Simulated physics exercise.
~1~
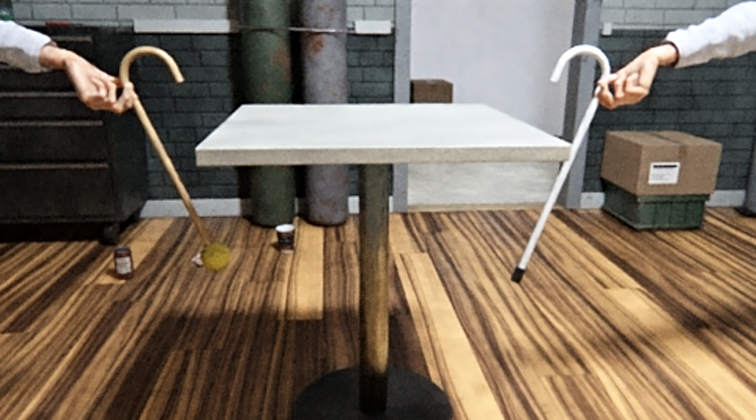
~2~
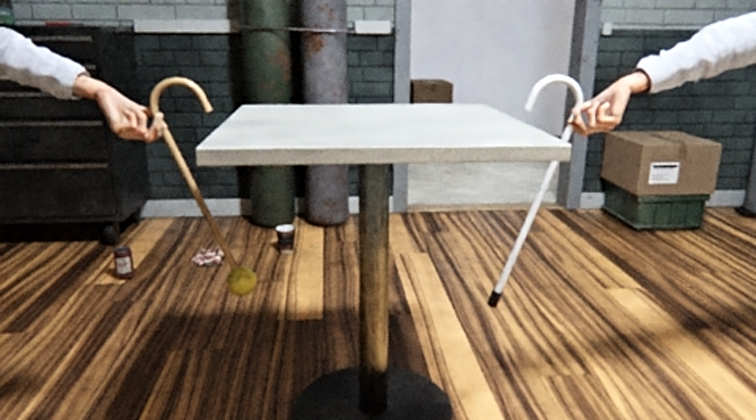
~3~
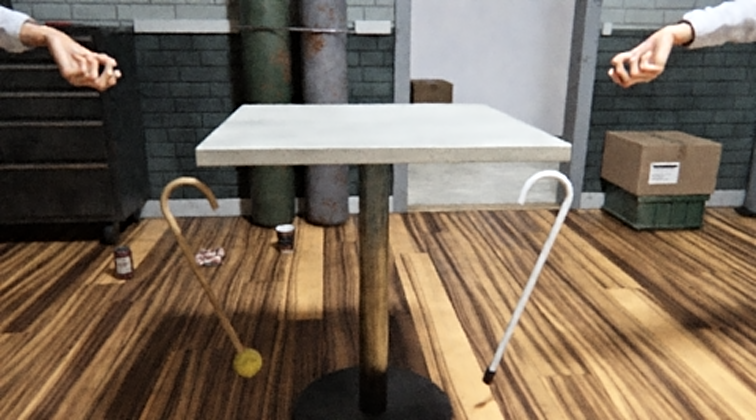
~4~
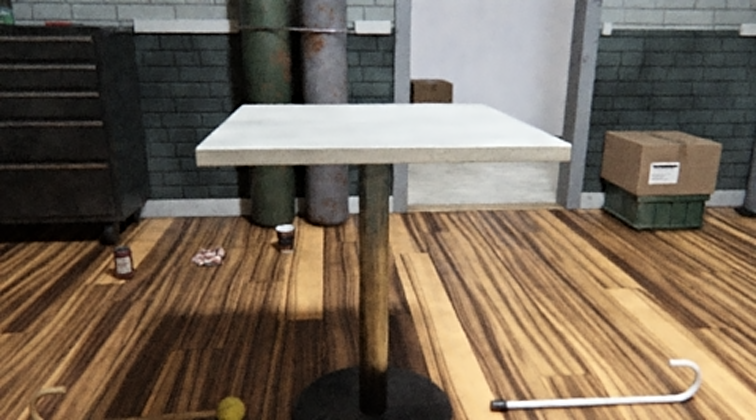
At the start, two hands hold hooked objects beside a small pale table, a long tan one with a round yellow end on the left and a white cane on the right. Both hands move inward, bringing the hooks toward opposite ends of the tabletop. The fingers then open and the hands draw back, but neither hook stays on the table. The yellow-ended piece and the white cane both drop, still tilted, beside the table. Finally, with the hands gone, both lie nearly flat on the striped wooden floor, one on each side of the unmoved table.
